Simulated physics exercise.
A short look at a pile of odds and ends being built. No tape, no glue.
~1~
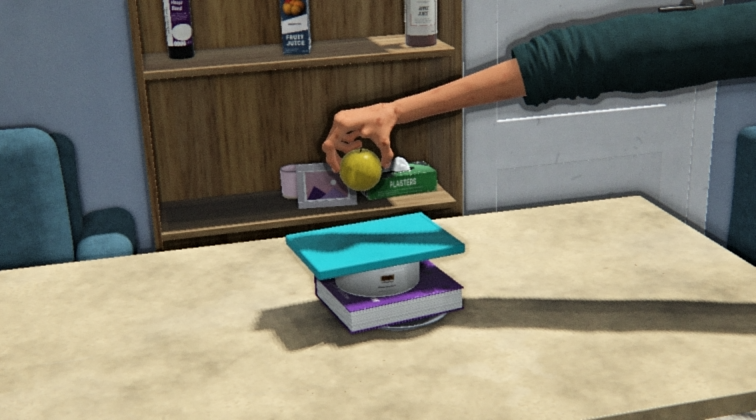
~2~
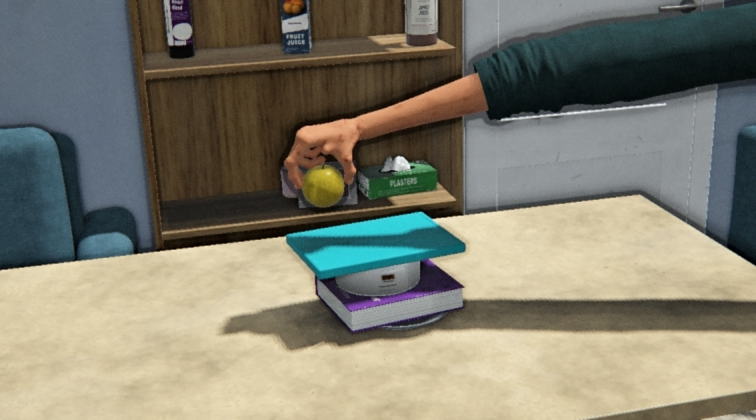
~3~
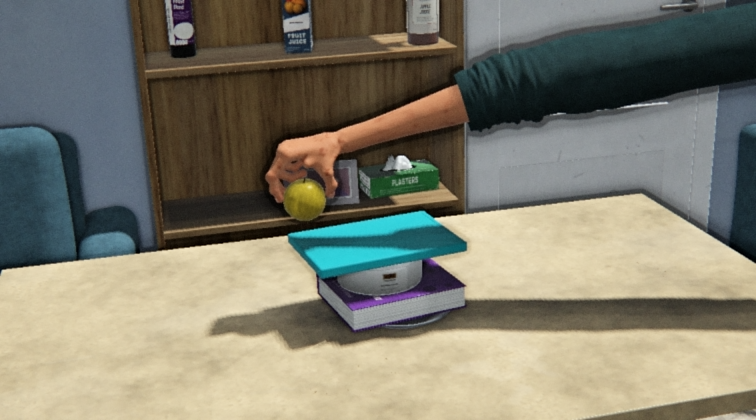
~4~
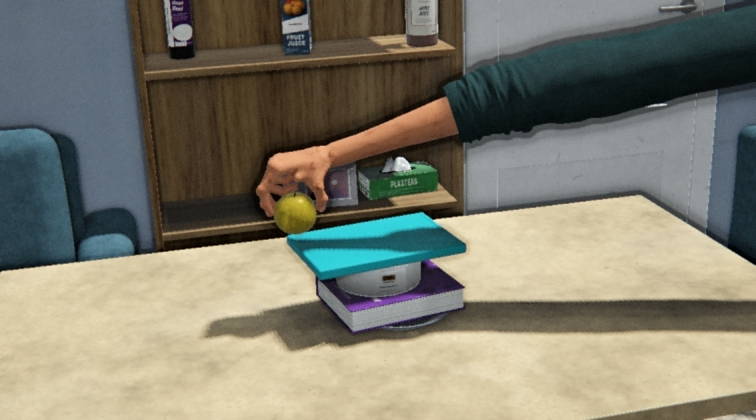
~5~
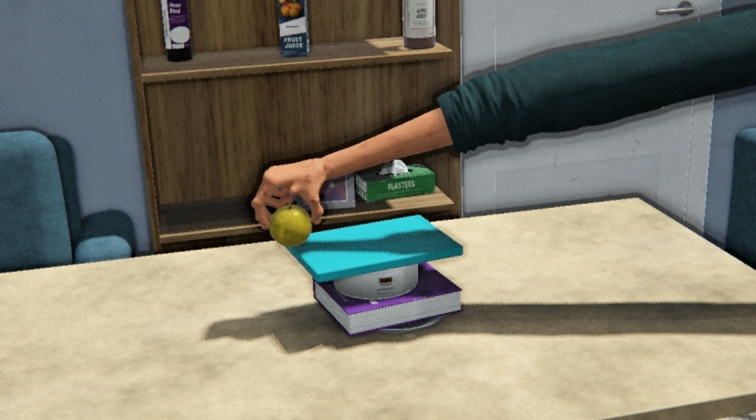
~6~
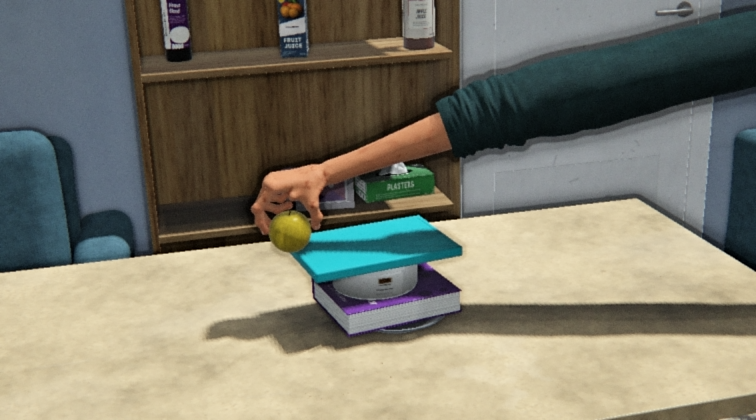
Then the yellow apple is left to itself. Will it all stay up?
As it turns out, it loses its balance.
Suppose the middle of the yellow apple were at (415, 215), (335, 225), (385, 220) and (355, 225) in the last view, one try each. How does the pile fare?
First try: It keeps its balance; second try: It holds; third try: It holds; fourth try: It keeps its balance.
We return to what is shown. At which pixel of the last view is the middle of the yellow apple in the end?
At about (248, 315).
Then, 0.50 s later than the last frame, yellow apple now fallen.
Then, 0.60 s later than the last frame, things are still on the move.
When it is over, fallen, yellow apple; the other 4 as before. End places, in pixels of the last picture, yellow apple near (248, 316). The pile comes apart.
